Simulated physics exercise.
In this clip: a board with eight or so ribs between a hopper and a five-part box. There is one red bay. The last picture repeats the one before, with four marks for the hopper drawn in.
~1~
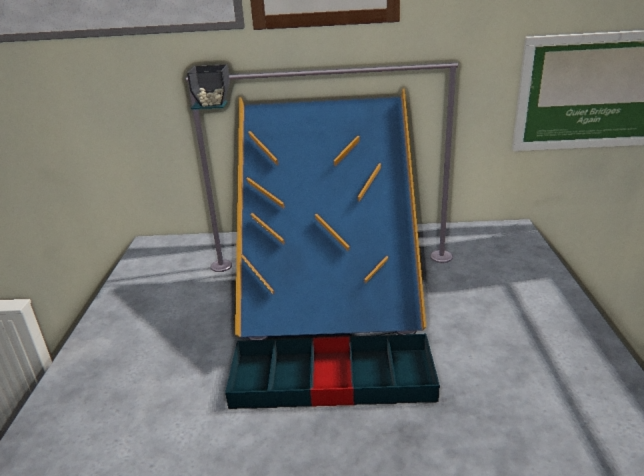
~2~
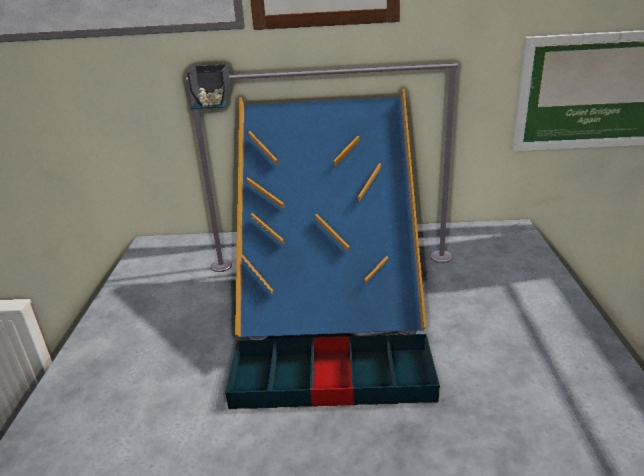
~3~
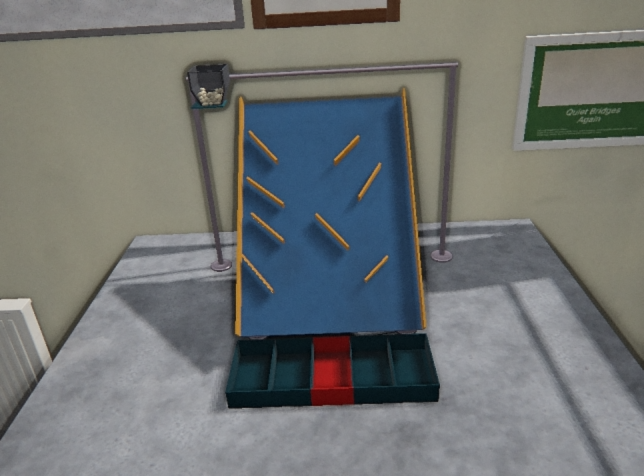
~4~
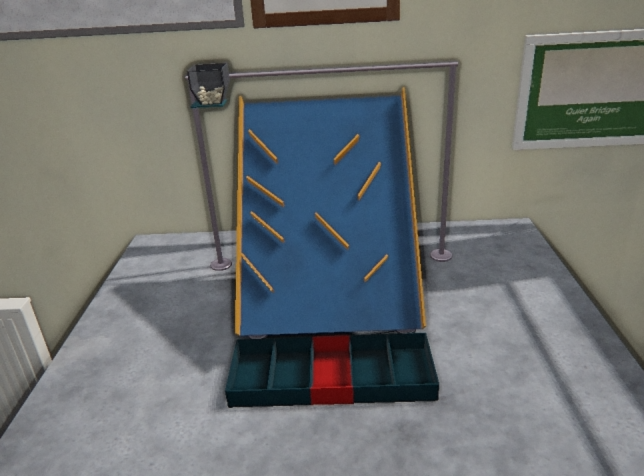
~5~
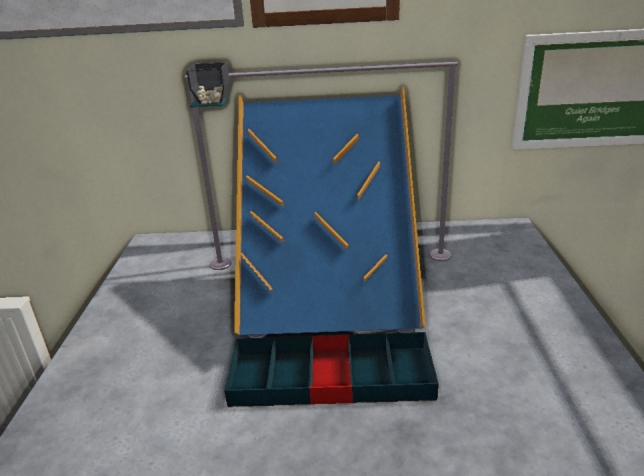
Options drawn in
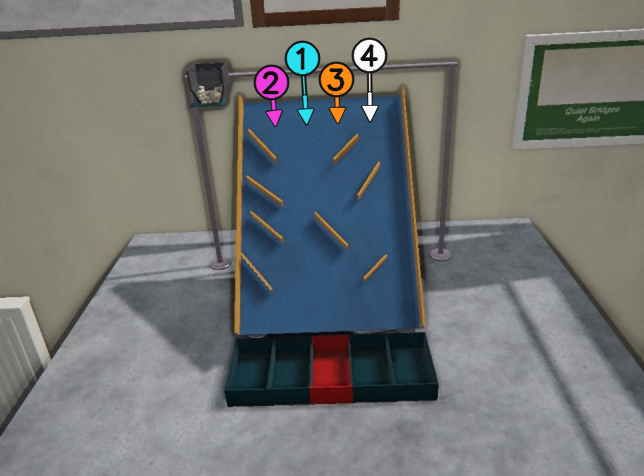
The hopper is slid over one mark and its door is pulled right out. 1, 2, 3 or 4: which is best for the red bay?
Best: 2.
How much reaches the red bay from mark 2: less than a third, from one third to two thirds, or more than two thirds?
From one third to two thirds.
On the marked copy, mark 1 meets the board at (306, 118); mark 2 meets the board at (275, 120); mark 3 meets the board at (337, 117); mark 4 meets the board at (370, 115).
Choosing 1, about a quarter in the red bay, about two thirds in other bays, a stray few held on the board, a small part outside the box.
Choosing 2, about a third in the red bay, about half in other bays, a small part outside the box.
Choosing 3, about a quarter in the red bay, about two thirds in other bays, a stray few held on the board, a stray few outside the box.
Choosing 4, about a quarter in the red bay, about two thirds in other bays, a small part held on the board.
